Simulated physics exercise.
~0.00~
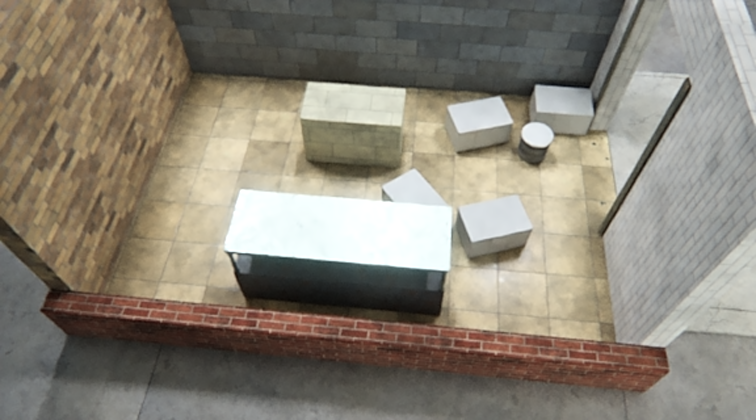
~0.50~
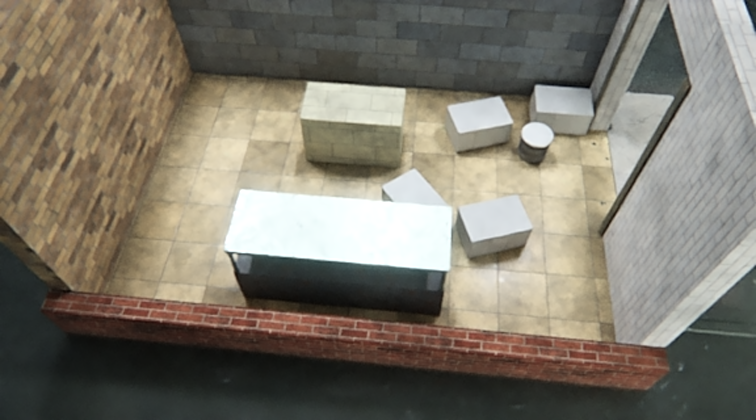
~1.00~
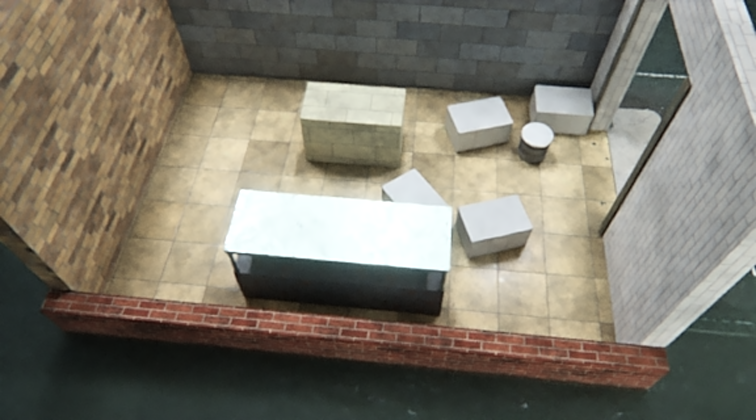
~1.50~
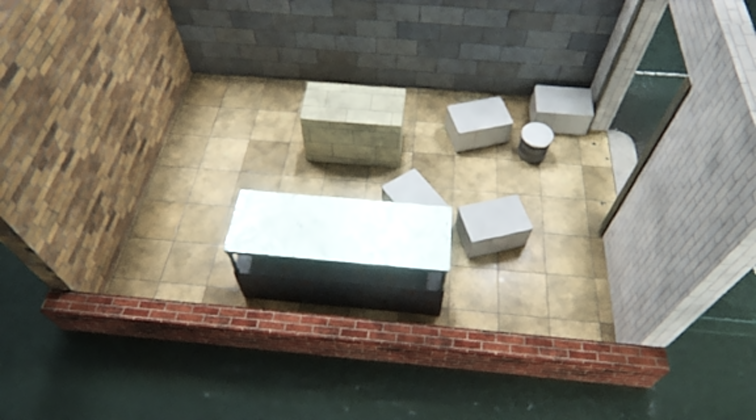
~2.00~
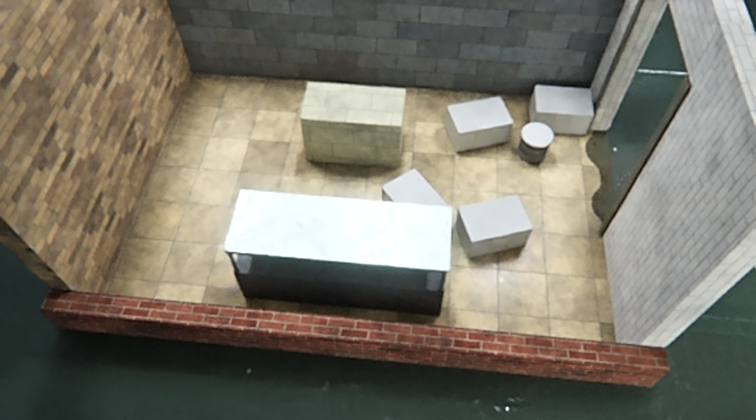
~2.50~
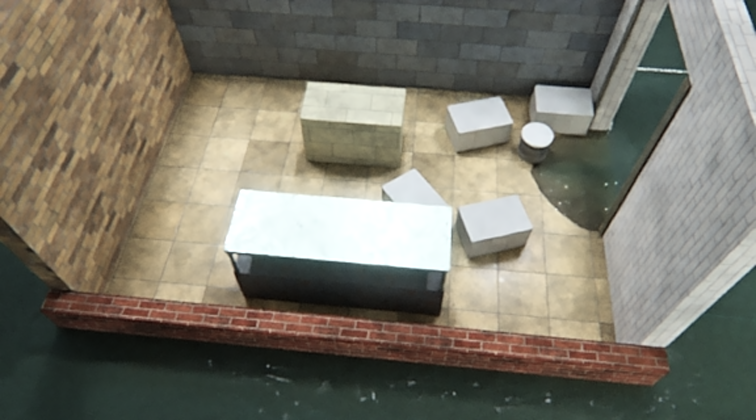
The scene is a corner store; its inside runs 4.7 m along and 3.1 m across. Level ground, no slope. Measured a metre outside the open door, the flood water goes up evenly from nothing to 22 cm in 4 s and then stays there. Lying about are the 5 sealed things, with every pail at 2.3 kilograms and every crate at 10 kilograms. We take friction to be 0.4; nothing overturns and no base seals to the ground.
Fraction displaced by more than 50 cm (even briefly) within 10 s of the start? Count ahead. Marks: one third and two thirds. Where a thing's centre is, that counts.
It falls in the high range.
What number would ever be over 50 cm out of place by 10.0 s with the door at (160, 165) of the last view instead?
Result: 5 of them.
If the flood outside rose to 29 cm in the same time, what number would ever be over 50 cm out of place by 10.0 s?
With that change, 4 of them.
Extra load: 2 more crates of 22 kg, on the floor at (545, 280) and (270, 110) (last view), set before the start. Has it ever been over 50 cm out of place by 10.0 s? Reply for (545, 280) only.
Here it's not far enough.
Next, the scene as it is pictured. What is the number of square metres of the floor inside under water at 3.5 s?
Roughly 2.5 m2.
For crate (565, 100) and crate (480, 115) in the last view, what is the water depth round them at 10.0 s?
About 8 and 12 cm.
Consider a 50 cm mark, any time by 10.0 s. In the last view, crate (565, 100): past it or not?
Result: Stayed within.
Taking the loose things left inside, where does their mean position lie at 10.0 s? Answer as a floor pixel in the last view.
Mean floor pixel: About (360, 195).
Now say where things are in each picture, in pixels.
A pail at (538, 134), on the bottom; a crate at (416, 198) rests on the ground; 0.0 m2 under water; 0 of 5 have shifted, in the first frame.
A pail at (538, 134) rests on the ground; a crate at (416, 198) rests on the ground; water covers 0.0 m2; 0 of 5 have shifted, in the second frame.
A pail at (538, 134) rests on the ground; a crate at (416, 198), on the bottom; water covers 0.0 m2; 0 of 5 have shifted, in the third frame.
A pail at (538, 134) rests on the ground; a crate at (416, 198), on the bottom; 0.0 m2 under water; 0 of 5 have shifted, in the fourth frame.
A pail at (538, 134), on the bottom; a crate at (416, 198) rests on the ground; 0.0 m2 under water; 0 of 5 have shifted, in the fifth frame.
A pail at (538, 134), on the bottom; a crate at (416, 198), on the bottom; water covers 0.6 m2; 0 of 5 have shifted, in the sixth frame.
After 3.5 s 0 of 5 are over 50 cm from their spots; 1 afloat.
After 4.5 s 2 of 5 are over 50 cm from their spots; 1 afloat.
After 7.0 s 4 of 5 are over 50 cm from their spots; 4 afloat.
After 10.0 s 4 of 5 are over 50 cm from their spots, and 4 have been at some point; 5 afloat.
